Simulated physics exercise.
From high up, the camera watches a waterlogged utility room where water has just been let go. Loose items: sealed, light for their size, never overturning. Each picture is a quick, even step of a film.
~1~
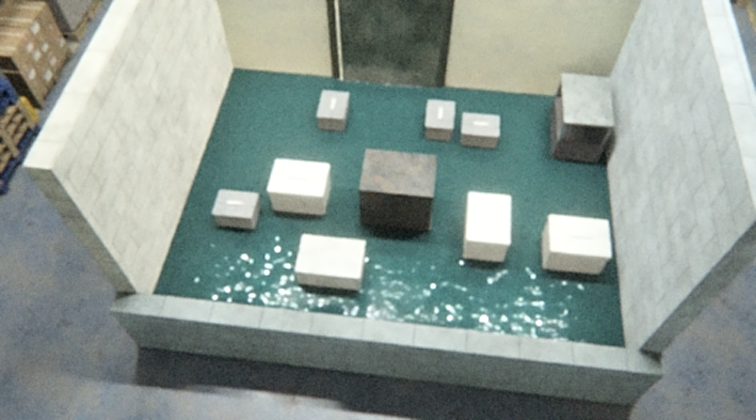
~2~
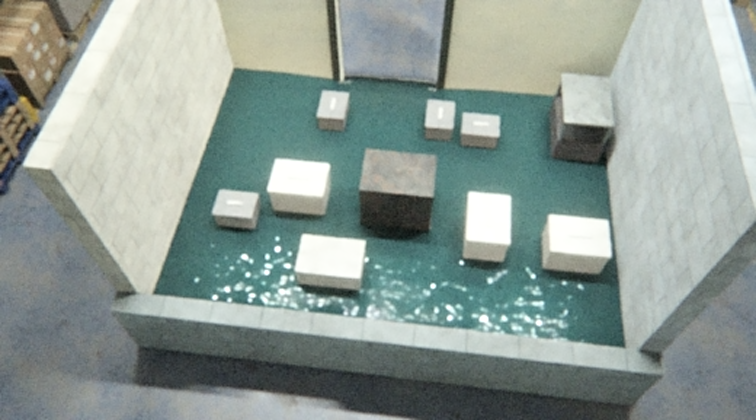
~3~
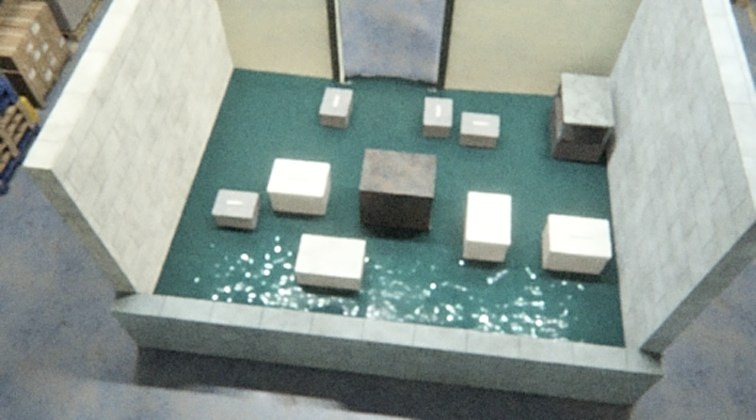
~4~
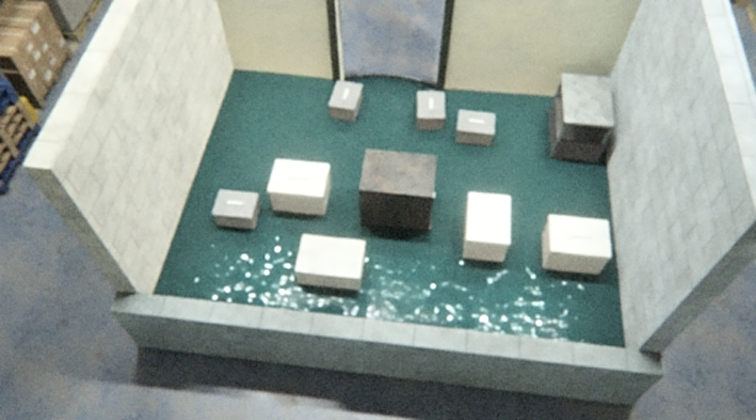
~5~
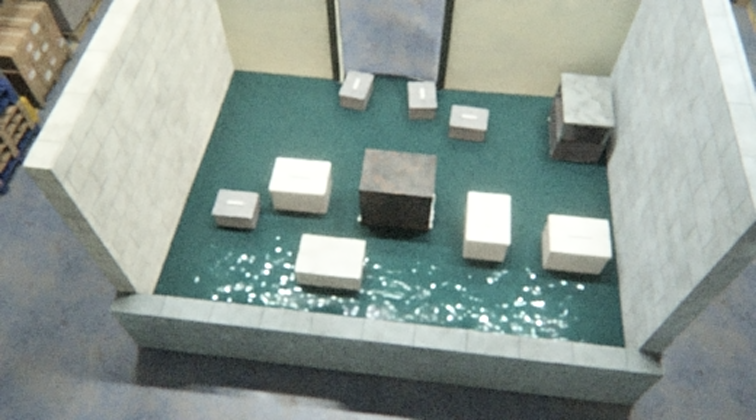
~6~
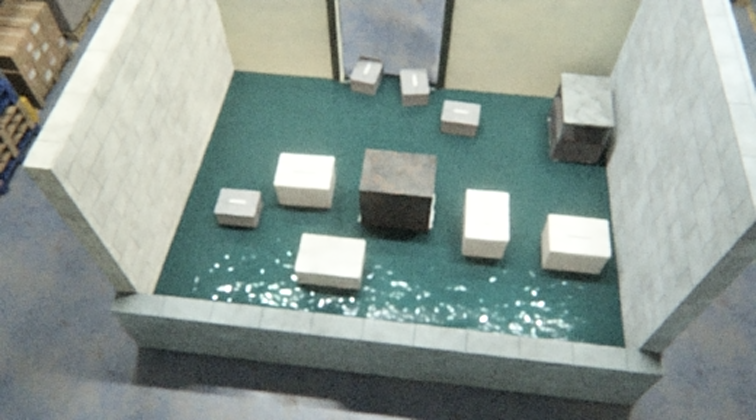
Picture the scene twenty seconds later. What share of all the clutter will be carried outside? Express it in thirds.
From what I can see, the part that leaves comes to no less than two thirds.
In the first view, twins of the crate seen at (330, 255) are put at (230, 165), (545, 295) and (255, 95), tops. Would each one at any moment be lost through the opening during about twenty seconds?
Note - in order: Out of the scene / retained / out of the scene.
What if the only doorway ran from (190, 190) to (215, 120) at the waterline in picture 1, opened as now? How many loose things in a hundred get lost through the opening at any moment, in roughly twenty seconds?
About 60 %.
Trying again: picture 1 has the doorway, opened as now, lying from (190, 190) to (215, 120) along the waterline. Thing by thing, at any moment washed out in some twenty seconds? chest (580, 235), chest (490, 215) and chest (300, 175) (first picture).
Object one: Remains; object two: Remains; object three: Leaves.
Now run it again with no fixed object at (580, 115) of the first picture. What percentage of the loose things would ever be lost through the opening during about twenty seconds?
Around 80 in a hundred.
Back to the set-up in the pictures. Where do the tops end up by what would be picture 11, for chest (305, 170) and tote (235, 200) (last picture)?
The first should be near (319, 133), the second near (248, 173).
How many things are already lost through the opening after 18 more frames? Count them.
The number comes to 4.
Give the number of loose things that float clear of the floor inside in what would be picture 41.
By my tally, 2.
A moment on, 3 of 8 are out; 5 afloat.
Next, 4 of 8 are out; 4 afloat.
Later, 6 of 8 are out; 2 afloat.
In the end, 7 of 8 are out; 1 afloat.
